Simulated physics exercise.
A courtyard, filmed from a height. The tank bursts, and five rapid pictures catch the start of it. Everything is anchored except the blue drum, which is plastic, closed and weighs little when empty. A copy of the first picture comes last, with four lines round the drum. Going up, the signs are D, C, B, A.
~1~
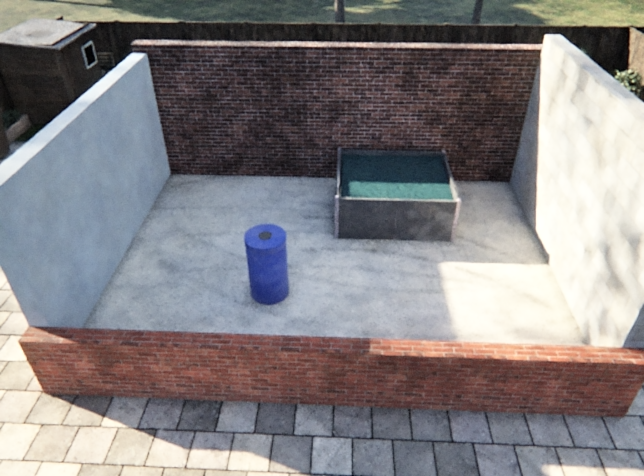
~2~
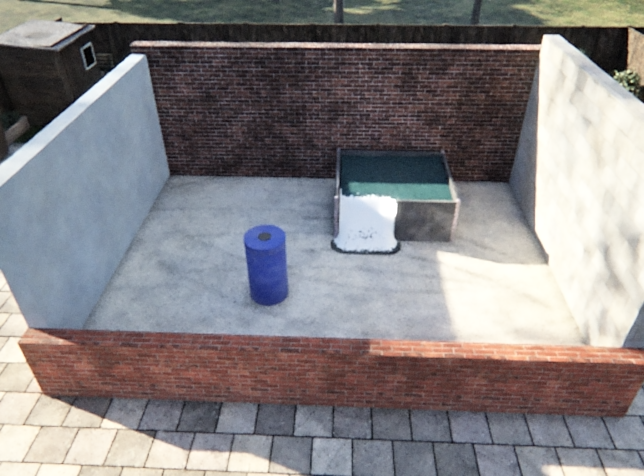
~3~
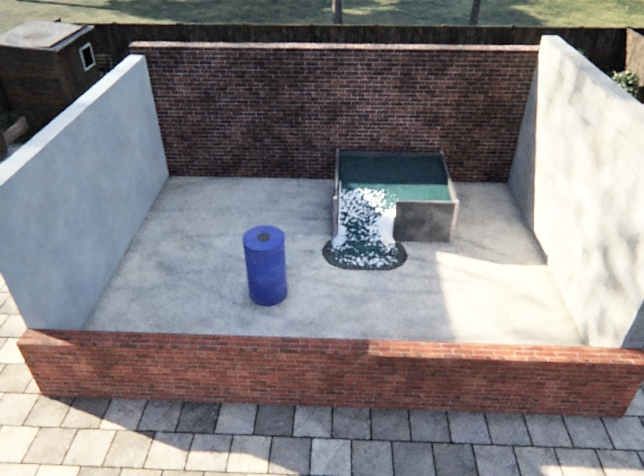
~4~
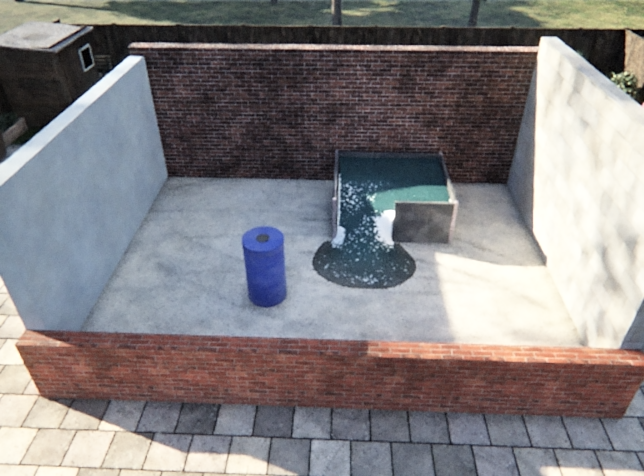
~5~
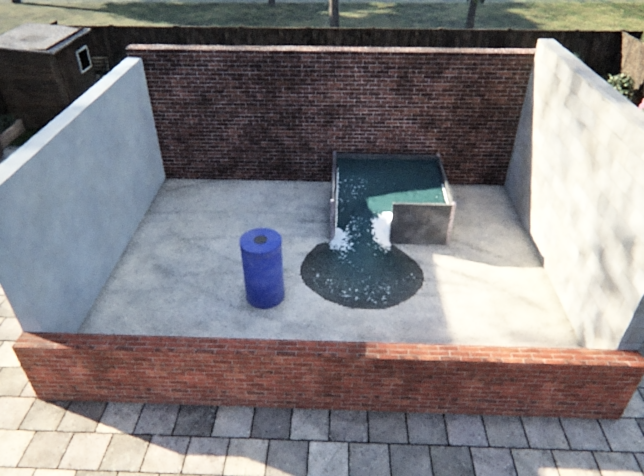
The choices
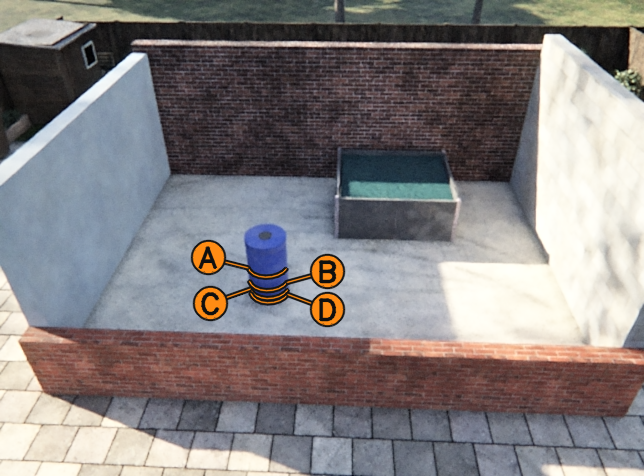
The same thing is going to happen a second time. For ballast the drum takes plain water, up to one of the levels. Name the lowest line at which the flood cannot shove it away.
B is the one.
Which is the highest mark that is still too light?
C.
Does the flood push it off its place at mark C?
Yes, it does.
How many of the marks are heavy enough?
Two.
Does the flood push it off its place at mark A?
No, that is safe.
On the marked copy, A at (265, 277); B at (266, 290); C at (267, 298); D at (267, 302); from the bottom up D, C, B, A.
If A is chosen, it does not move.
If B is chosen, it does not move.
If C is chosen, it is pushed about its own width away.
If D is chosen, it is pushed about 5 times its own width away.
